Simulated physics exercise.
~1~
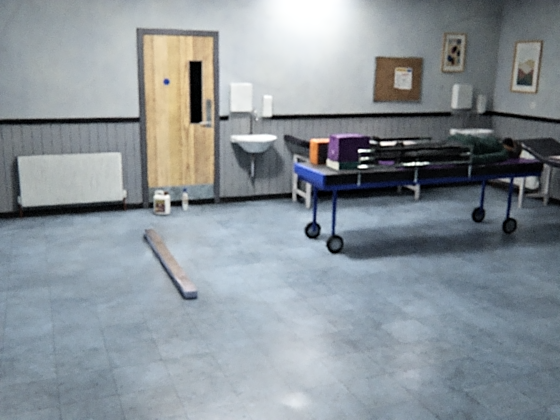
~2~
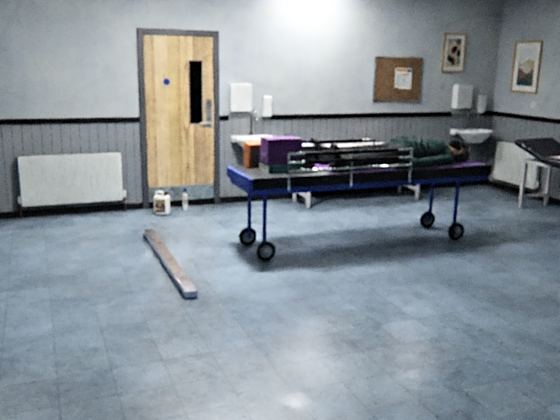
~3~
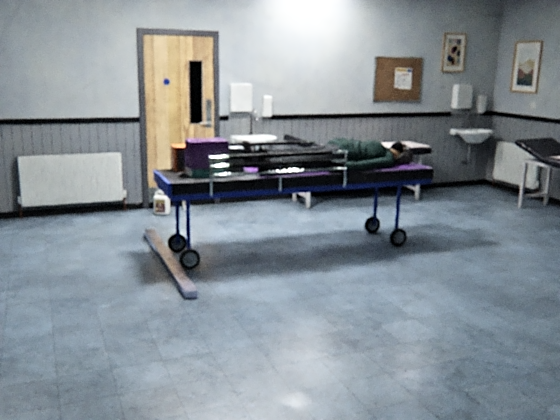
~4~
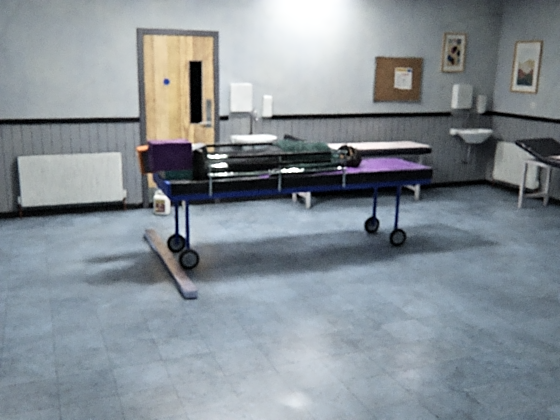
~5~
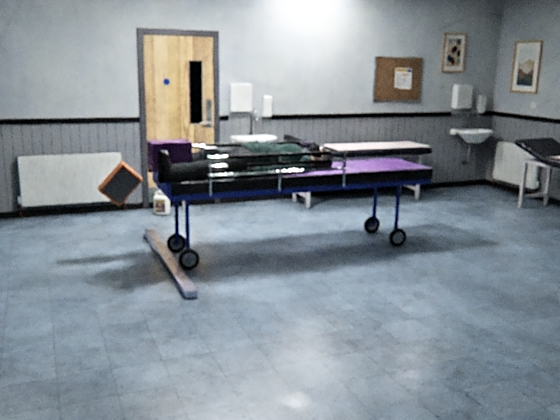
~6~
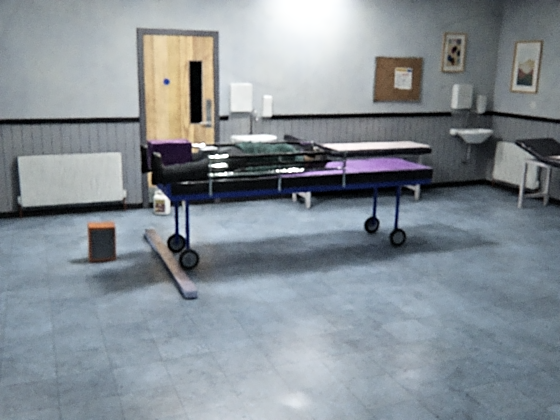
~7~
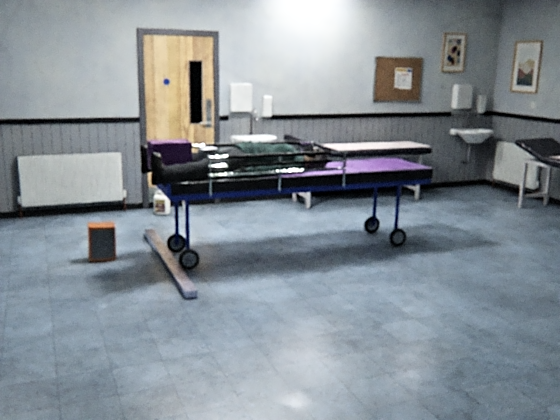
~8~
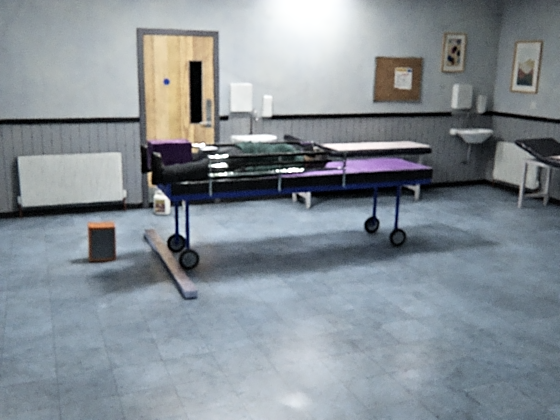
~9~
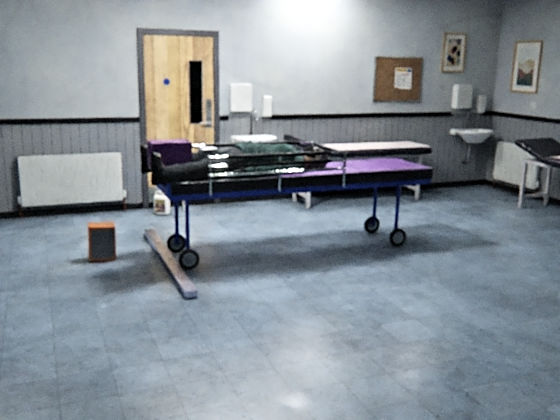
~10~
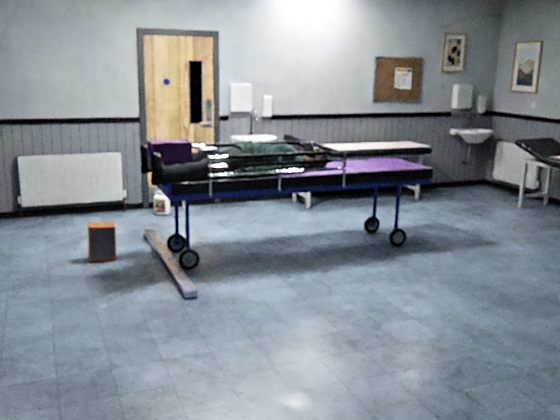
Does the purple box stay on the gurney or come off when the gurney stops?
The purple box stays on the gurney, resting near its left end after the stop.
